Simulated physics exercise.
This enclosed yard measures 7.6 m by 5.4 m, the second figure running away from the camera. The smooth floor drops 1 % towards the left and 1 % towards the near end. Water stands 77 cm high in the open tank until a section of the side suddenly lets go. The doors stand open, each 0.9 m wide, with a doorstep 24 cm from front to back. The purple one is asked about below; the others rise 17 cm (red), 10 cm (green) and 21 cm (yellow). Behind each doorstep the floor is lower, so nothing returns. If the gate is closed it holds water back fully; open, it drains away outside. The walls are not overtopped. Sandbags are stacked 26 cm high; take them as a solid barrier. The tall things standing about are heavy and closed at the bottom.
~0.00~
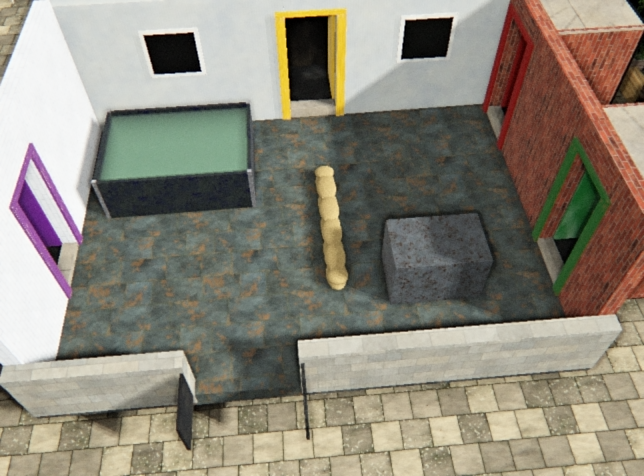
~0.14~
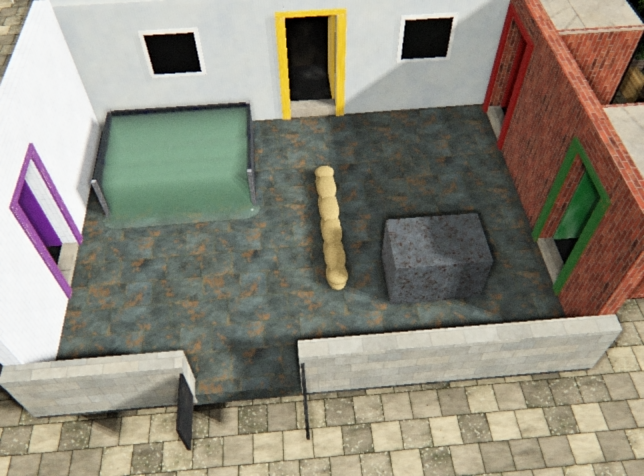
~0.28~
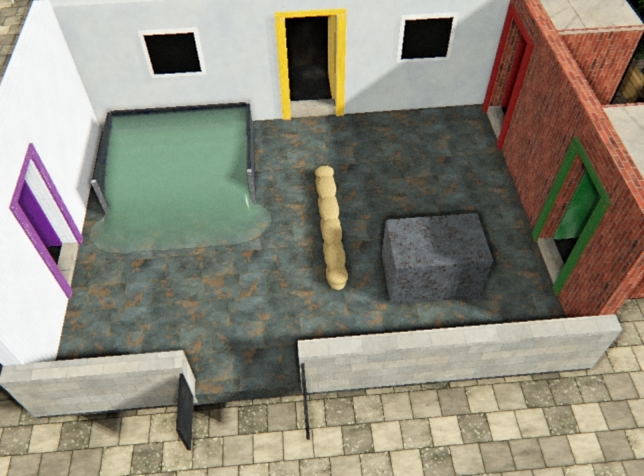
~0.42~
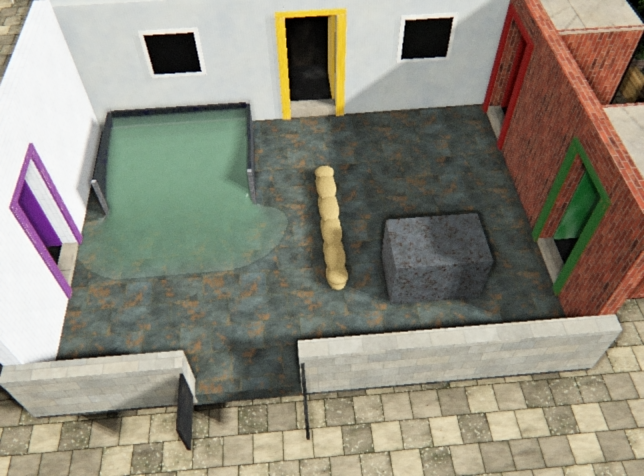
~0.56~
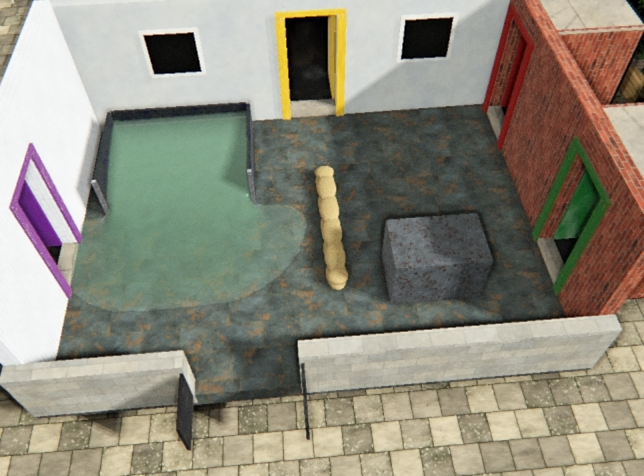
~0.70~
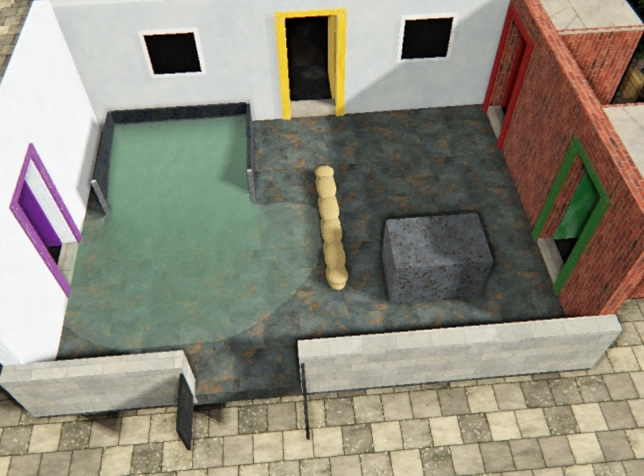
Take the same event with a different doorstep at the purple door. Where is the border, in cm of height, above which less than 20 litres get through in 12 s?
About 17 cm.
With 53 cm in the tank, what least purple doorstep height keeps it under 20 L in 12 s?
Then roughly 11.5 cm.
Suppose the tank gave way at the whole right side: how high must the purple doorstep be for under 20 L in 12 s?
About 7.0 cm.
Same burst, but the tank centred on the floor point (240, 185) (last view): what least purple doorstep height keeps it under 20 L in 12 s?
Some 6.5 cm.
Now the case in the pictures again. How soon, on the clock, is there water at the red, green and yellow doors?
Red 7.5 s, green 3.8 s, yellow 6.5 s.
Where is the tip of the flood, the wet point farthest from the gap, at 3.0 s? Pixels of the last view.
Near (563, 345).
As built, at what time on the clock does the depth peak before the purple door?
Around 3.2 s.
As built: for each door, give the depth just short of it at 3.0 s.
Depths in cm: Red 0, purple 20, green 0, yellow 0.
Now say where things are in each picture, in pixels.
The first picture shows still water, 77 cm deep, in the open tank at (177, 144); the purple door at (52, 229) is dry.
In the second picture, the gap is at (180, 201), the front 0.2 m out at (115, 226); the back of the open tank holds 77 cm.
In the third picture, water pours out at (180, 201) and has run 0.8 m, to (125, 250); about 13 cm deep outside, 74 cm at the back.
In the fourth picture, the front is at (115, 275), 1.3 m from the gap at (180, 203); 3.7 m2 of floor is wet, 67 cm left at the back.
In the fifth picture, the front is at (144, 307), 1.9 m from the gap at (181, 203); 6.1 m2 of floor is wet, 66 cm left at the back.
In the sixth picture, the gap is at (181, 203), the front 2.5 m out at (116, 344); the back of the open tank holds 61 cm; water is at the purple door at (52, 229).
After 1.4 s water covers 40 % of the floor, deepest (56 cm) near (50, 392); 18 cm at the purple door, 14 litres in over its 9 cm doorstep.
After 3.0 s water covers 45 % of the floor, deepest (30 cm) near (50, 392); 20 cm at the purple door, 56 litres in over its 9 cm doorstep.
After 12.0 s water covers 95 % of the floor, deepest (11 cm) near (50, 392); 8 cm at the purple door, 148 litres in over its 9 cm doorstep.
At the purple door as built, the water arrived by 0.6 s and peaked near 22 cm at 3.2 s.
Run again over the same 12 s with other heights there, 38 litres in over 15 cm, 7 litres over 20 cm. The limit of 20 litres is kept from about 17 cm up.
